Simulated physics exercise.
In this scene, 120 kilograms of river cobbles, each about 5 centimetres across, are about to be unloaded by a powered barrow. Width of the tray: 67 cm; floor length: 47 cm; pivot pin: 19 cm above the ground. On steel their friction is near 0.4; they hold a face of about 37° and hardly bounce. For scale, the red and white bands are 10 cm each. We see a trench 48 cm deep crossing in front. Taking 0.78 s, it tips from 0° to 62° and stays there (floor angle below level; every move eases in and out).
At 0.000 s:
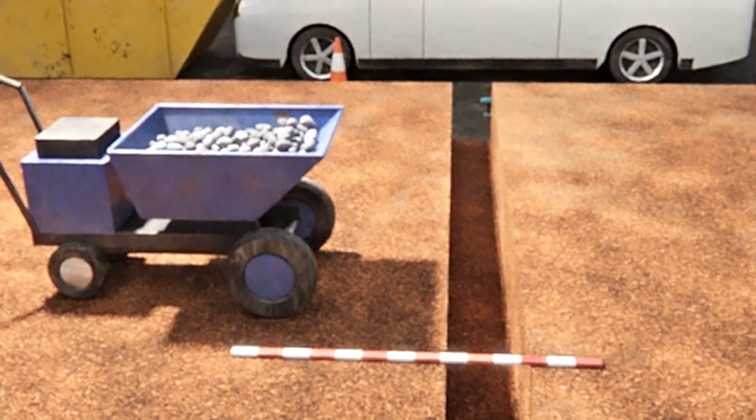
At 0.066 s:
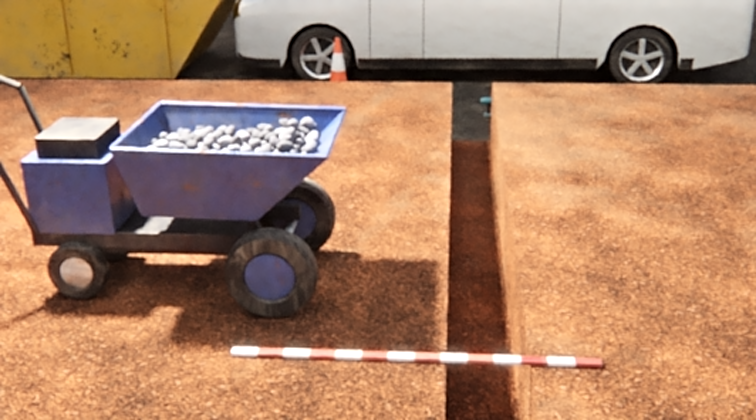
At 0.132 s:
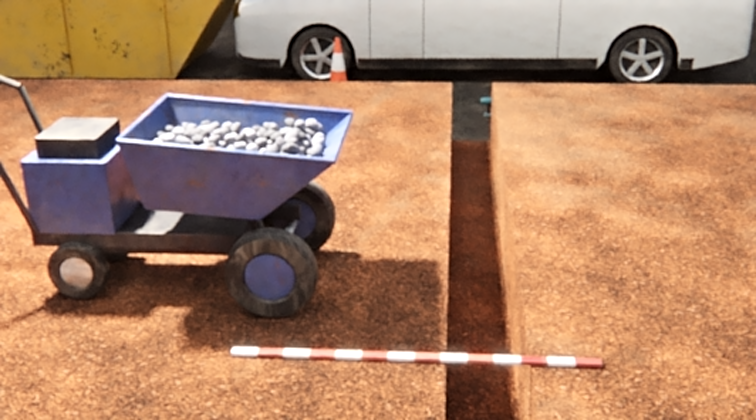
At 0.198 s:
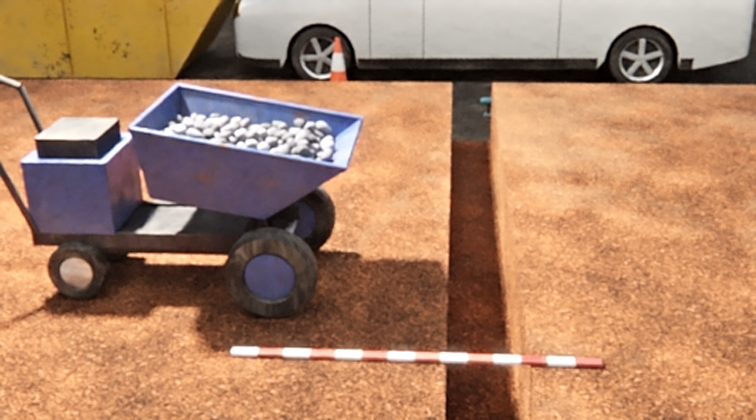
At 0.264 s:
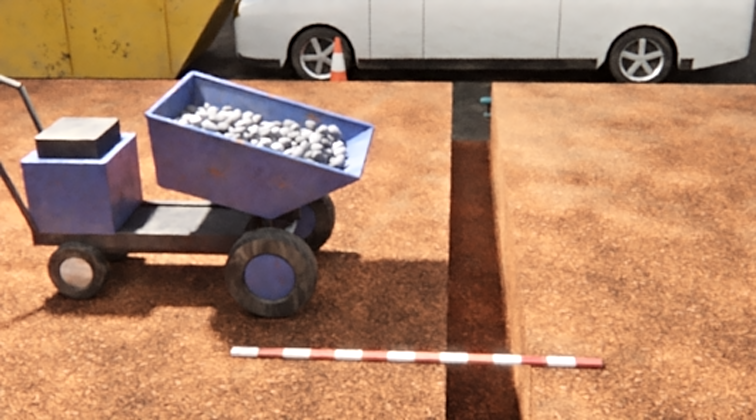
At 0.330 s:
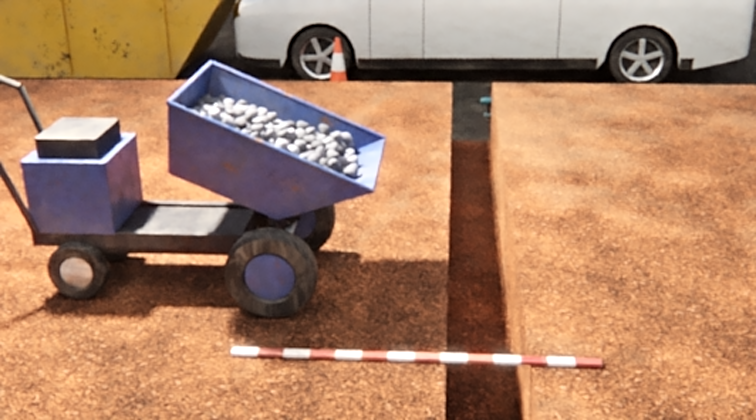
A blue powered barrow with dark wheels stands at left on sunlit orange-brown ground, seen from slightly above and side-on by a still camera. Grey stones fill its tray, a narrow trench and a red and white striped pole lie to the right, and a yellow skip, a traffic cone and a white vehicle stand behind. The tray tilts gradually rightward, its rear rising, carrying the stones along while the barrow's wheels stay put.
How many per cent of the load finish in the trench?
About 93 per cent.
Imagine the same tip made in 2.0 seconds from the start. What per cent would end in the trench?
Estimate: About 90 %.
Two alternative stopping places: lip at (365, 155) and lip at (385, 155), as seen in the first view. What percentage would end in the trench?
First place: Near 85%; second place: Near 65%.
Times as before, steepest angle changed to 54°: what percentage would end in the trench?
Roughly 55%.
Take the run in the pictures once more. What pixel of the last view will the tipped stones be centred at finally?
Roughly at (482, 361).
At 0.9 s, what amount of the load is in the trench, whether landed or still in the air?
Some 10 per cent.
After 0.6 s the floor is at 52°; 100 % in the tray; the foremost stones are at (395, 207).
After 0.9 s the floor is at 62°; 84 % in the tray, 8 % short of the trench, 8 % in the trench; the foremost stones are at (472, 299).
After 1.2 s the floor is at 62°; 37 % in the tray, 8 % short of the trench, 54 % in the trench; the foremost stones are at (515, 341).
After 3.2 s the floor is at 62°; 0 % in the tray, 7 % short of the trench, 93 % in the trench; the foremost stones are at (515, 358).
